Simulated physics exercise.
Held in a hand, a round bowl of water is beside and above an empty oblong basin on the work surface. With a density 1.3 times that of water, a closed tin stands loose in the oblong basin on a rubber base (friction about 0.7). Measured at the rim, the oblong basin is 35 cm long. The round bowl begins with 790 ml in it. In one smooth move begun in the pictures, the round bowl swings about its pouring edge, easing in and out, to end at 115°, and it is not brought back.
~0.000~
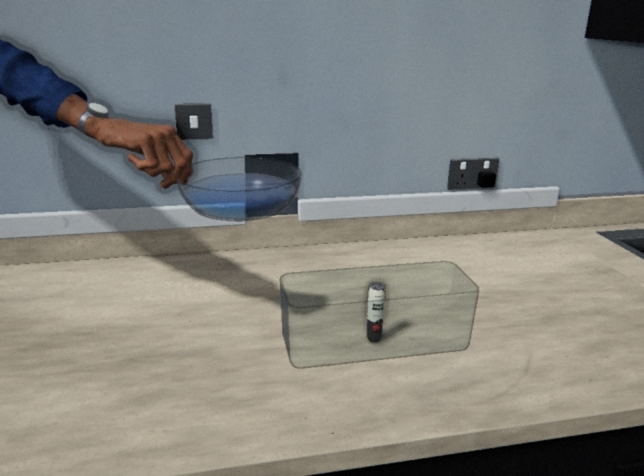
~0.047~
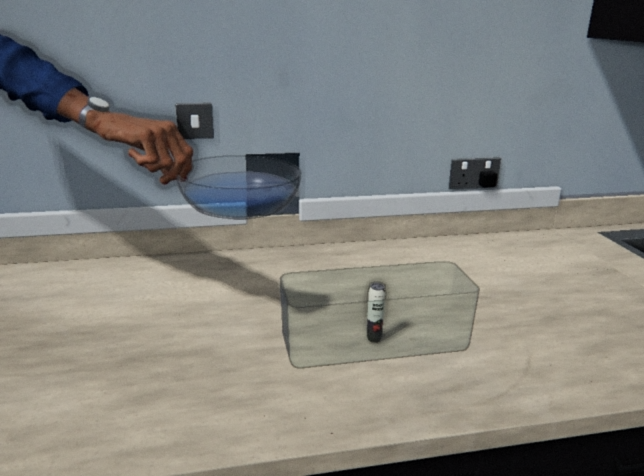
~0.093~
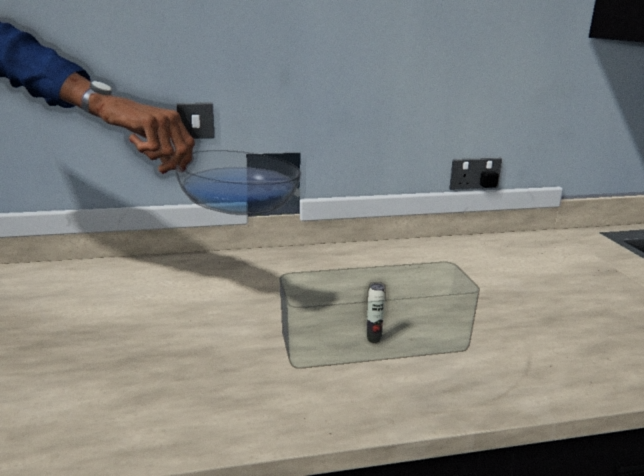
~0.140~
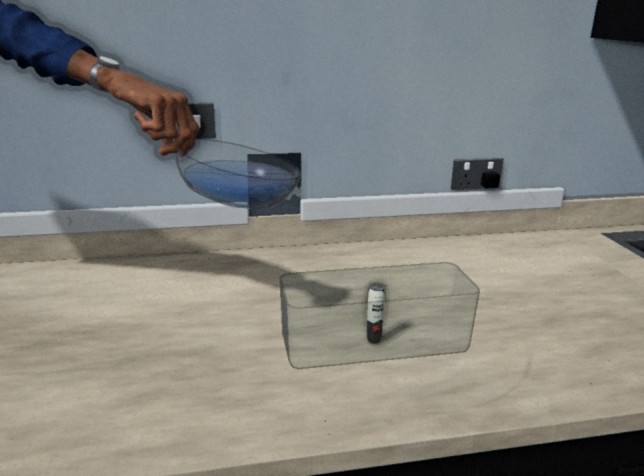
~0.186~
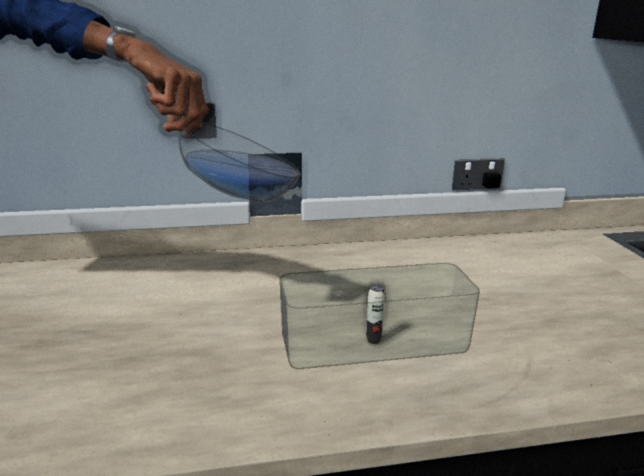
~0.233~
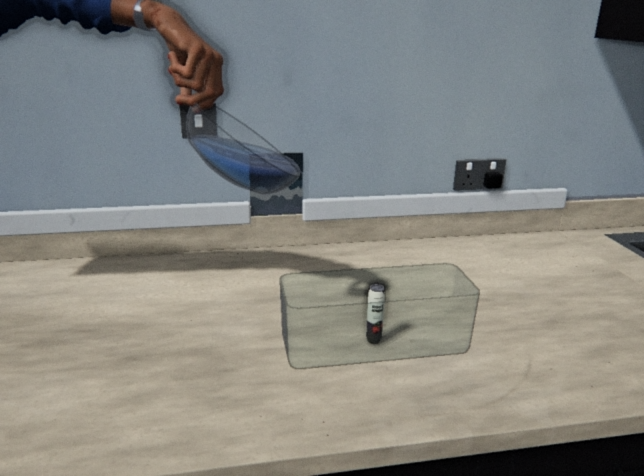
The footage shows a hand holding a clear round bowl of blue water above and to the left of a clear oblong basin with a small upright container inside, then steadily raising the bowl's left side so it tilts steeply rightward.
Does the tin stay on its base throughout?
Yes, it stays on its base.
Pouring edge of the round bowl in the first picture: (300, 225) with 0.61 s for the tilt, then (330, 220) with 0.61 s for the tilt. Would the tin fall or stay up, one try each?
First it tips over; then it stays on its base.
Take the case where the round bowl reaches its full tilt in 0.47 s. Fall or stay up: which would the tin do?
Holds steady.
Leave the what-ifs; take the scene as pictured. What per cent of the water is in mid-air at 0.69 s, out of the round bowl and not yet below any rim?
About 5 % of the total.
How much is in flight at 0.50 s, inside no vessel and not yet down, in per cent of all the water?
Close to 90 per cent, I'd say.
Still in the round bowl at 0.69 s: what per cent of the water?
Roughly 0 per cent.
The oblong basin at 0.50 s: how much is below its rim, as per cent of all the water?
I'd estimate some 3 percent of the liquid.
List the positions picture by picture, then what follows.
In the first picture, it leans 0°; its right rim is at (300, 171); the water meets the walls at (183, 190) and (295, 185); the oblong basin's rim runs from (284, 291) to (467, 276); the tin's top is at (377, 289).
In the second picture, it leans 2°; its right rim is at (300, 171); the water meets the walls at (183, 187) and (295, 184).
In the third picture, it leans 7°; its right rim is at (299, 172); the water meets the walls at (182, 181) and (294, 181).
In the fourth picture, it leans 14°; its right rim is at (299, 172); the water meets the walls at (182, 170) and (295, 176).
In the fifth picture, it leans 25°; its right rim is at (298, 173); the water meets the walls at (184, 155) and (296, 169).
In the sixth picture, it leans 37°; its right rim is at (298, 173); the water meets the walls at (191, 138) and (288, 161); 2 per cent is over the edge.
By 0.50 s the tilt is 105° and 7 per cent is still to pour; the tin stands where it began.
By 0.69 s the tilt is 115° and 0 per cent is still to pour; the tin stands where it began.
By 0.89 s the tilt is 115° and 0 per cent is still to pour; the tin stands where it began.
By 1.11 s the tilt is 115° and 0 per cent is still to pour; the tin stands where it began.
At rest the tin stands where it began.
